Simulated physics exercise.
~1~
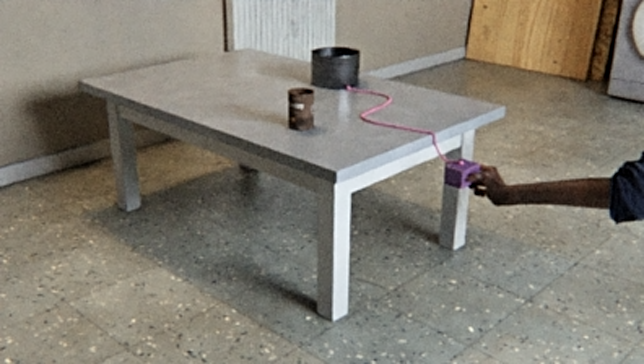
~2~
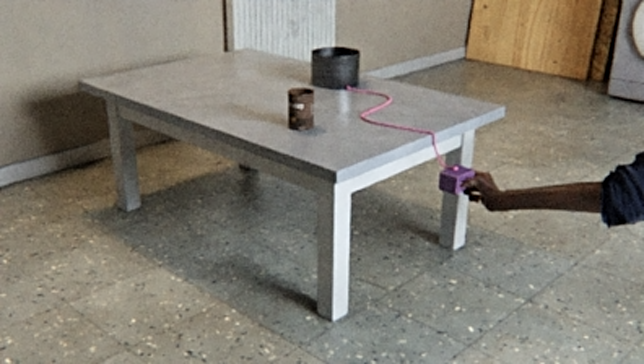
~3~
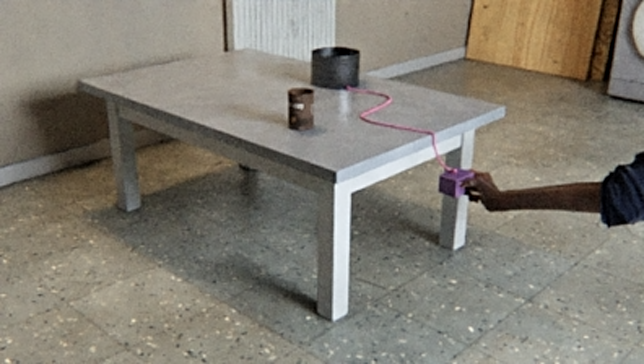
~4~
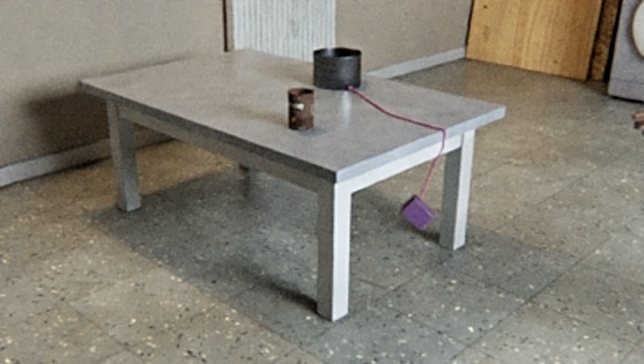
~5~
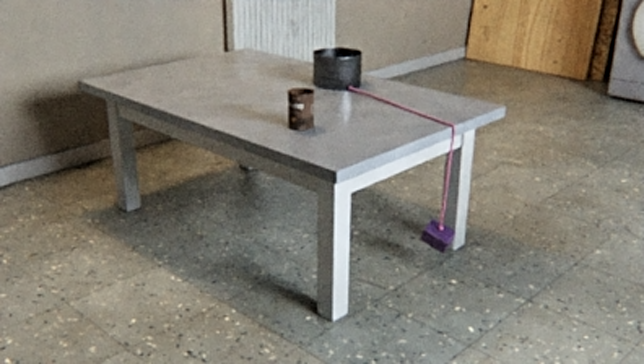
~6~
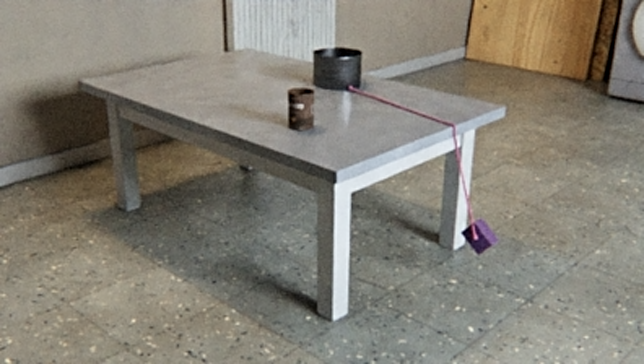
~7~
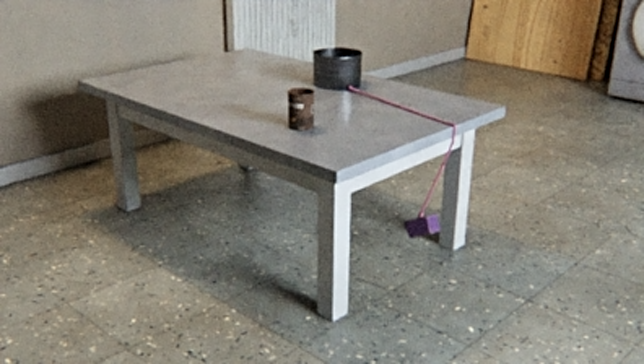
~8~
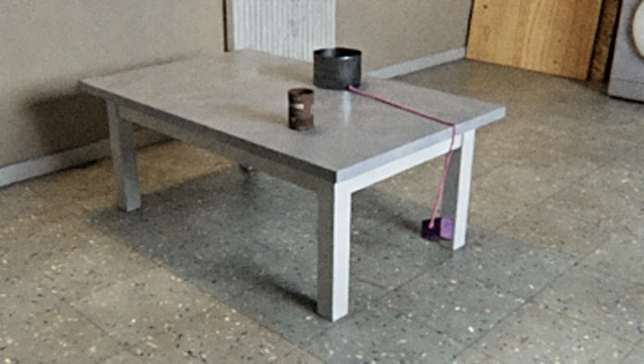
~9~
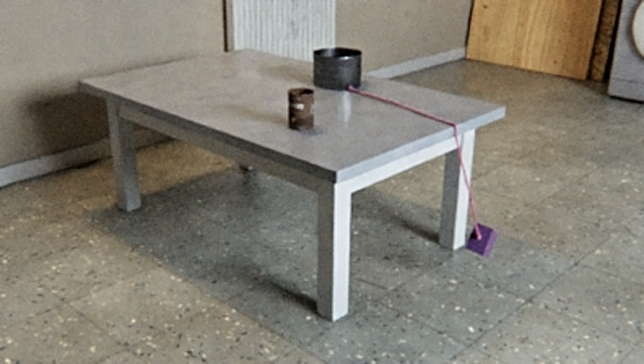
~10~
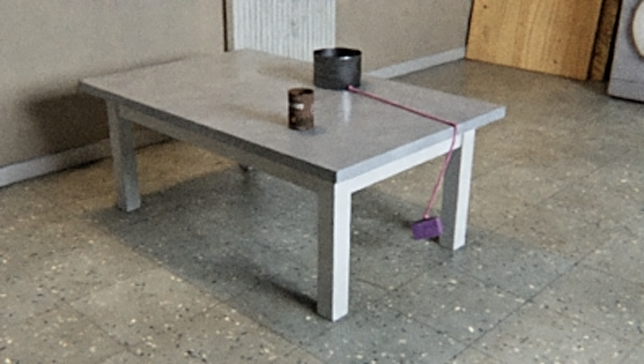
A hand reaches in from the right, holding a purple block beside a grey table with pale legs on a speckled tile floor, seen from slightly above by a still camera. A pink string runs slackly from the block across the tabletop to a dark pot near the far edge, with a brown cup standing closer to the front. The hand lets go and withdraws, and the block drops to the left as the string tightens and the pot shifts slightly. The block swings right and left below the table's end, turning as it goes. It ends dangling above the floor, while the cup stays in place.
